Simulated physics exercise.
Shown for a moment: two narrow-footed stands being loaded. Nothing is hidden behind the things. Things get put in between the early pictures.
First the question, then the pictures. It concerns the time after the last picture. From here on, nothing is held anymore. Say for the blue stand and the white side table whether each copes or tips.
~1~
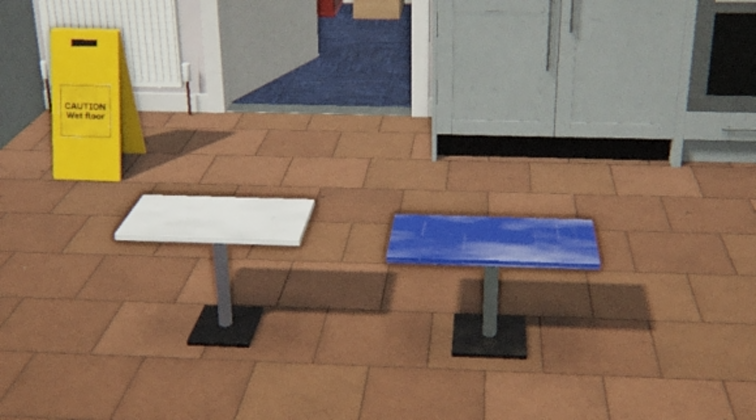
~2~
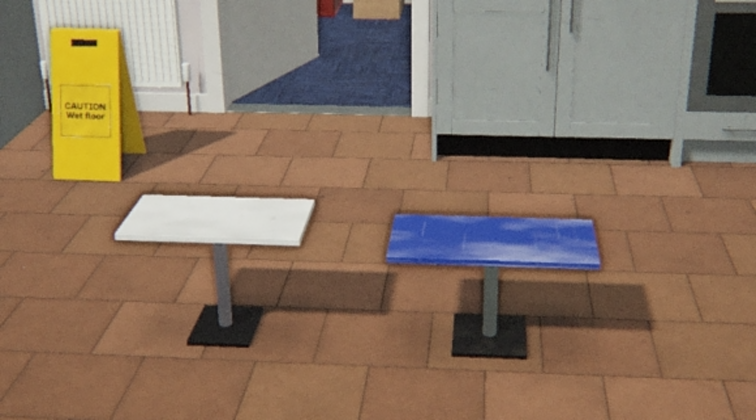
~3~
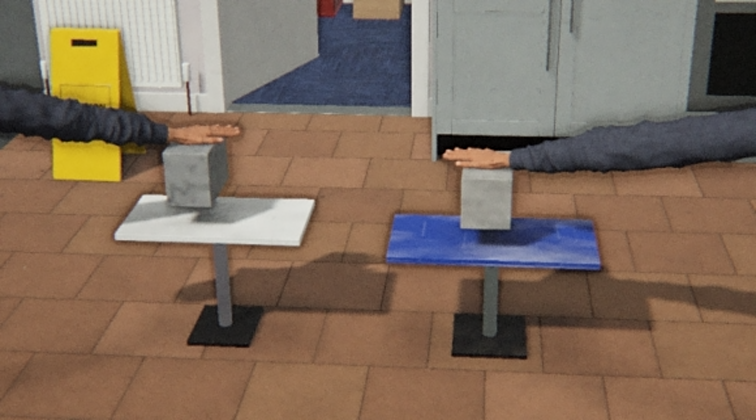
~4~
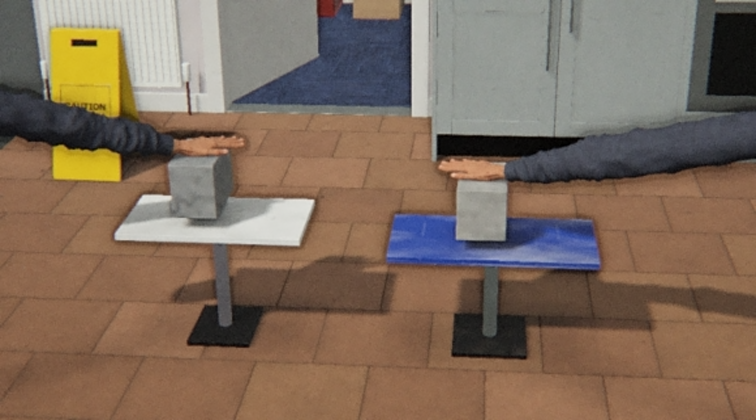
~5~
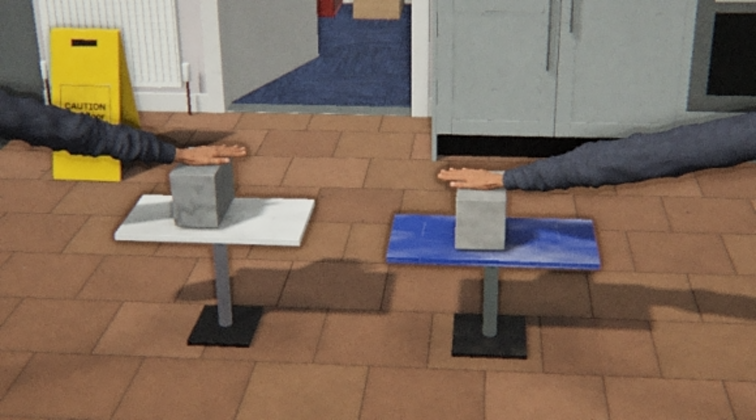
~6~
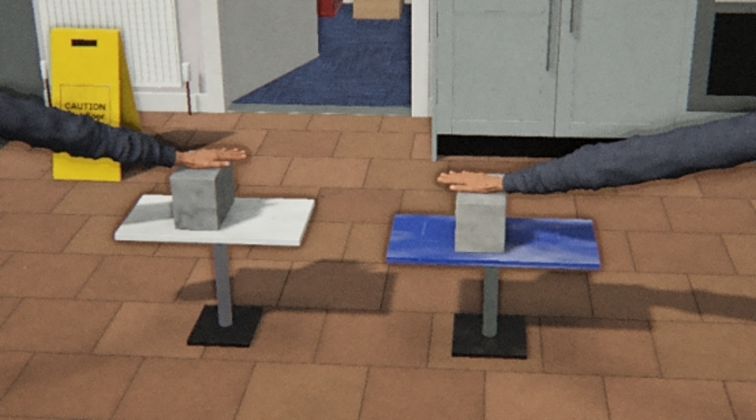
The blue stand copes, the white side table copes.
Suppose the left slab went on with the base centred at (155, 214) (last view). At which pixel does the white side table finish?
It finishes near (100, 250).
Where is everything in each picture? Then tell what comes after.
The first frame shows blue stand (493, 241); white side table (218, 219).
The second frame shows white side table (218, 219).
The third frame shows still on the way; blue stand (493, 241); left slab (197, 166).
The fourth frame shows still on the way; white side table (218, 219); right slab (482, 200).
The fifth frame shows still on the way; blue stand (493, 241); left slab (203, 187).
The sixth frame shows in place, still held; blue stand (493, 241); white side table (218, 219); right slab (481, 212).
Then, 0.36 s after the last picture, blue stand at rest near (492, 241); white side table at rest near (218, 219).
At rest, the blue stand stays flat on its feet, near (492, 241); the white side table stays flat on its feet, near (218, 219).
